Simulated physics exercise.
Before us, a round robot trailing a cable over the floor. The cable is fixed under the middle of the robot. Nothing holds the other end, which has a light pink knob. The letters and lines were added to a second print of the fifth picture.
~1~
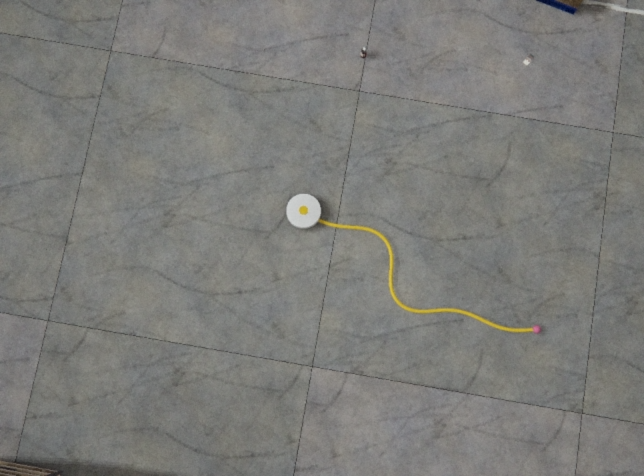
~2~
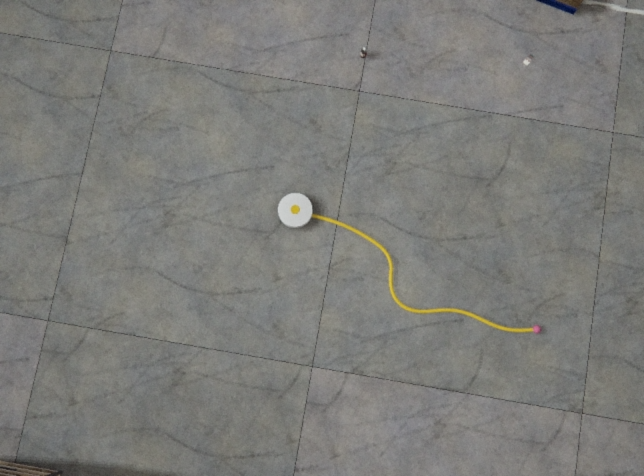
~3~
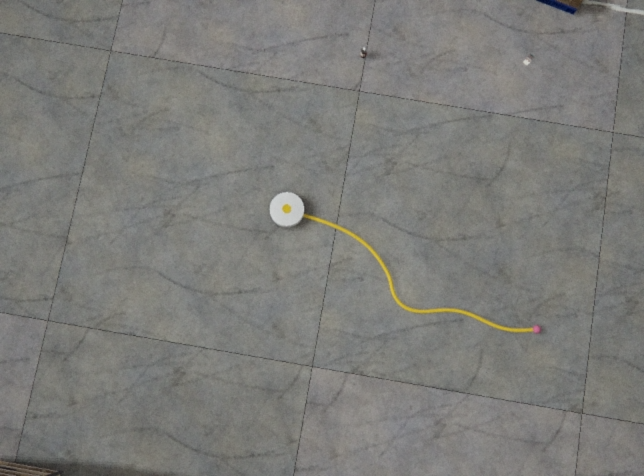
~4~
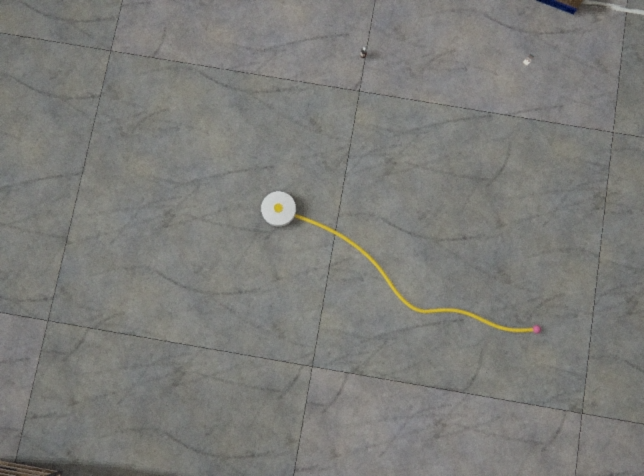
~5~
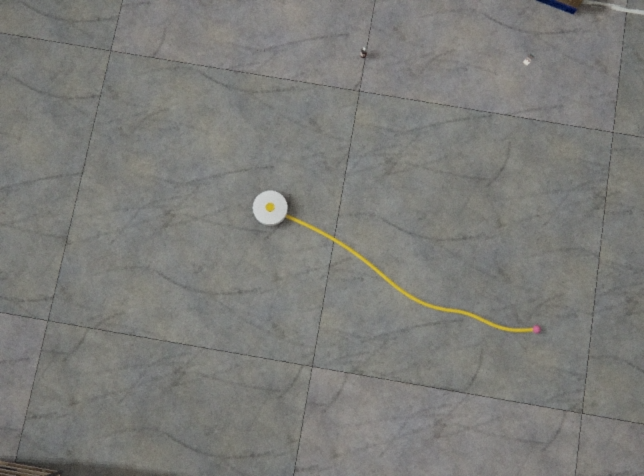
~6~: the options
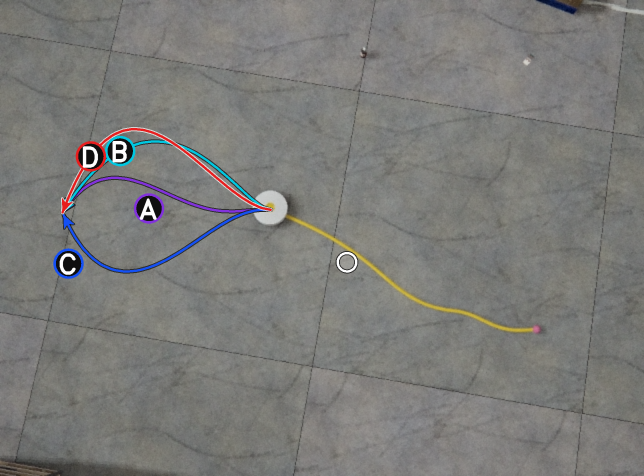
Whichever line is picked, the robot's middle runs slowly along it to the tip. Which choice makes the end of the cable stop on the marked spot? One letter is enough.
Route A brings it to the ring.
On the copy, A from (271, 210) via (161, 191) to (63, 212); B from (271, 210) via (165, 142) to (63, 212); C from (271, 210) via (157, 264) to (64, 215); D from (271, 210) via (155, 134) to (63, 212); the ring at (347, 262).
On A. First, robot (188, 202), middle of the cable (328, 253), free end (464, 309).
Then, robot (109, 176), middle of the cable (249, 225), free end (384, 276).
Finally, robot (61, 211), middle of the cable (210, 217), free end (346, 261); the free end is on the ring.
By contrast, B leaves the free end at (344, 243); C leaves the free end at (344, 279); D leaves the free end at (340, 242).
